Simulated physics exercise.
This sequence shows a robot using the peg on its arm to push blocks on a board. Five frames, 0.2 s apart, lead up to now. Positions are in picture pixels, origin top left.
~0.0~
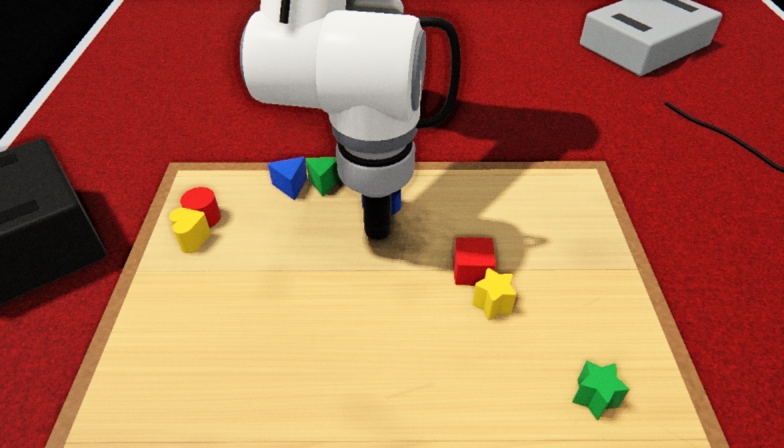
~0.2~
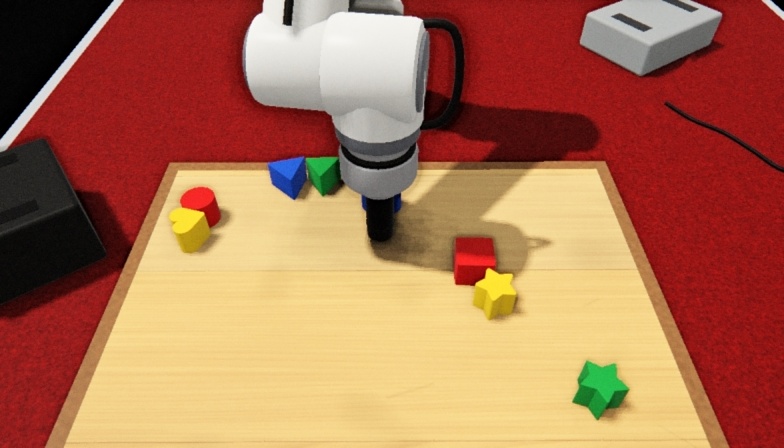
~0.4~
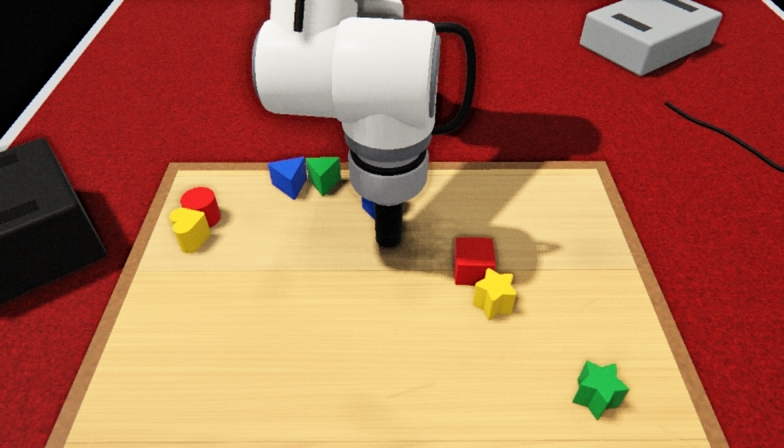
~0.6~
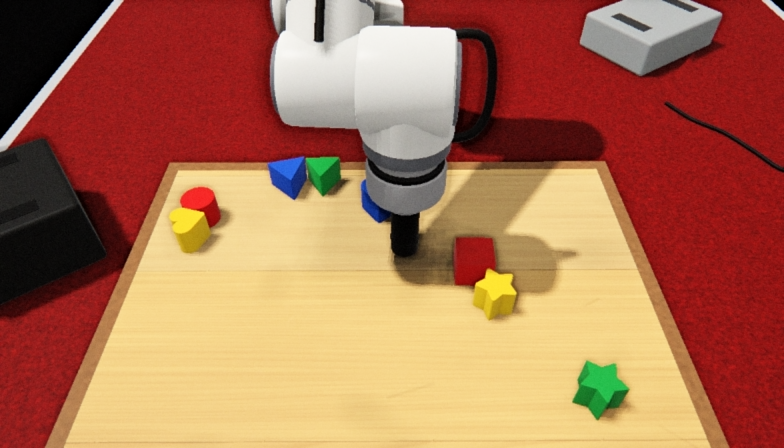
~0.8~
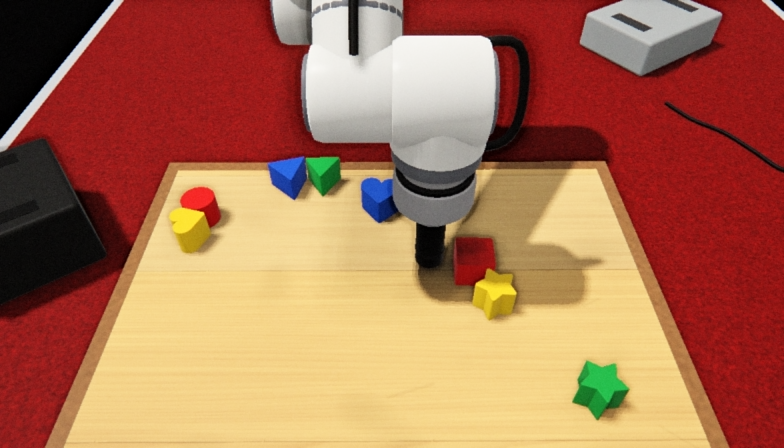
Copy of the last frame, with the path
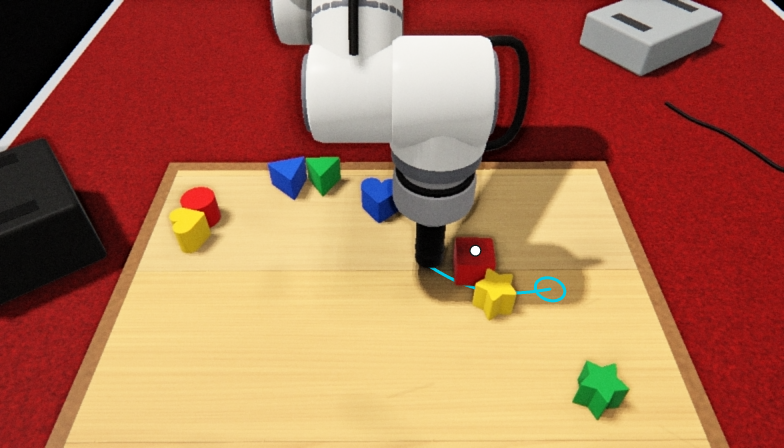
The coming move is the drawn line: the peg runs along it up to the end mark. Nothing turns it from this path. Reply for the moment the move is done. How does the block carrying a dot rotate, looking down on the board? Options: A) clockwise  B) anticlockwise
B - anticlockwise.
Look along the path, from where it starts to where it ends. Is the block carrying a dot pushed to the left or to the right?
Gets pushed left.
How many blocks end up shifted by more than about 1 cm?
Two of them.
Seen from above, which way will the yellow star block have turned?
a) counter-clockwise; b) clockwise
The correct letter is b.
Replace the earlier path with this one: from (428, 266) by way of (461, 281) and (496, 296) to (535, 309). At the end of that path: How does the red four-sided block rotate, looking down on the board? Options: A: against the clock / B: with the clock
Letter A.
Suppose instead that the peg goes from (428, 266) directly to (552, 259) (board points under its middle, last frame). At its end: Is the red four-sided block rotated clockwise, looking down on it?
In short: Yes.
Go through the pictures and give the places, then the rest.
Peg tip at (378, 231); block tops, red four-sided block at (475, 251); yellow star block at (497, 284), in the first frame.
Peg at (381, 233); blocks unchanged, in the second frame.
Peg at (389, 239); blocks unchanged, in the third frame.
Peg at (404, 248); blocks unchanged, in the fourth frame.
Peg at (429, 259); red four-sided block at (475, 251); yellow star block at (497, 284), in the fifth frame.
Path on the board, from (428, 266) through (465, 284) and (508, 293) to (550, 289); the dot is on the red four-sided block.
The first path, step by step. One third of the way, peg at (466, 278); red four-sided block at (497, 252), turned 30° anticlockwise; yellow star block at (501, 286), turned 20° clockwise.
Two thirds of the way, peg at (510, 286); red four-sided block at (518, 248), turned 75° anticlockwise; yellow star block at (519, 296), turned 50° clockwise.
At the end, peg at (552, 282); red four-sided block at (521, 245), turned 95° anticlockwise; yellow star block at (521, 297), turned 65° clockwise.
